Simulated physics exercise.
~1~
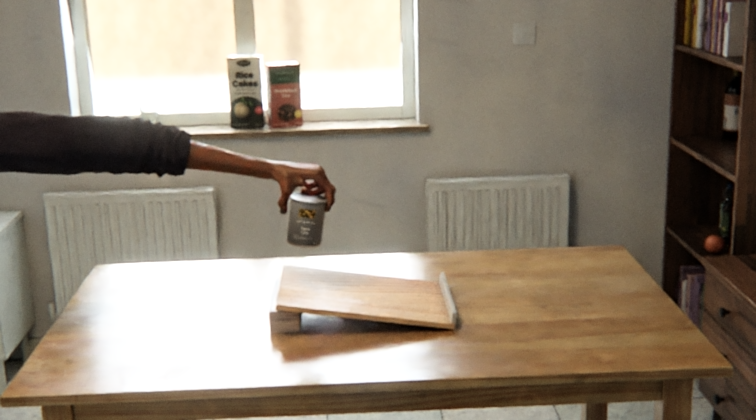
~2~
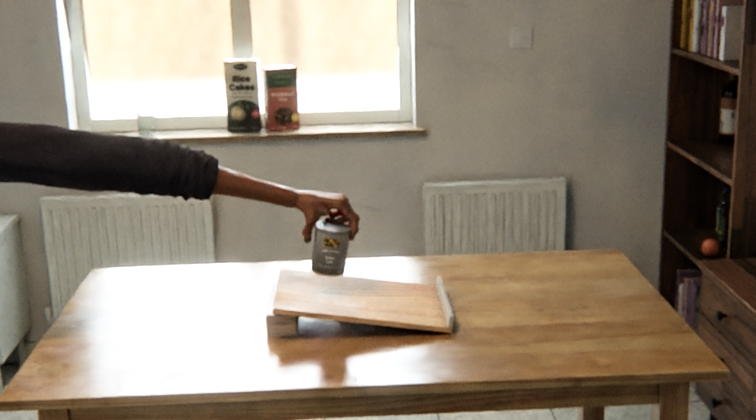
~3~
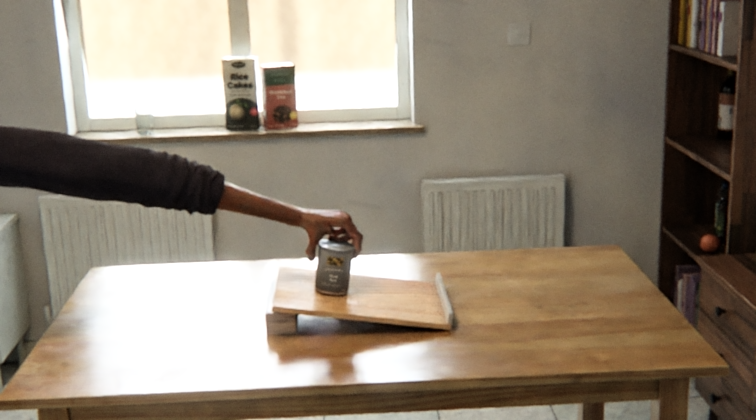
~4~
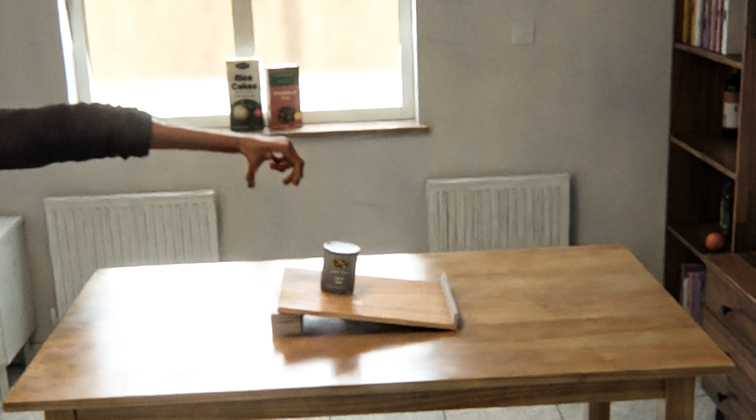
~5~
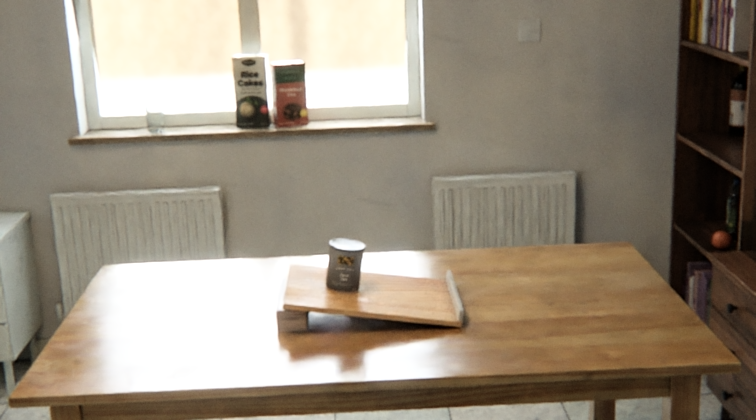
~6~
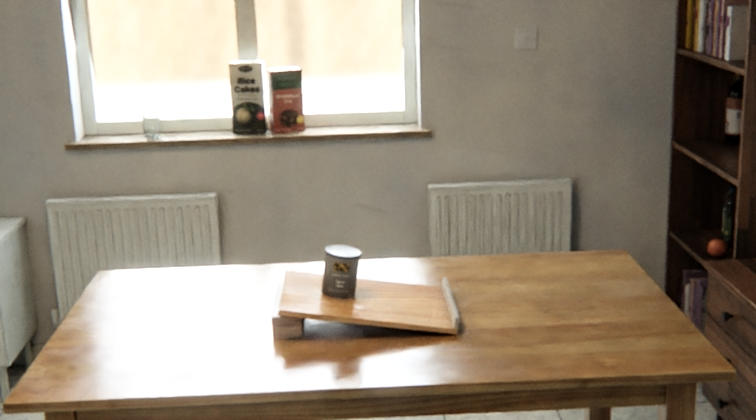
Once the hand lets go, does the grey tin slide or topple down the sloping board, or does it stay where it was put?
The grey tin stays where it was put, still standing on the sloping board after the hand has gone.
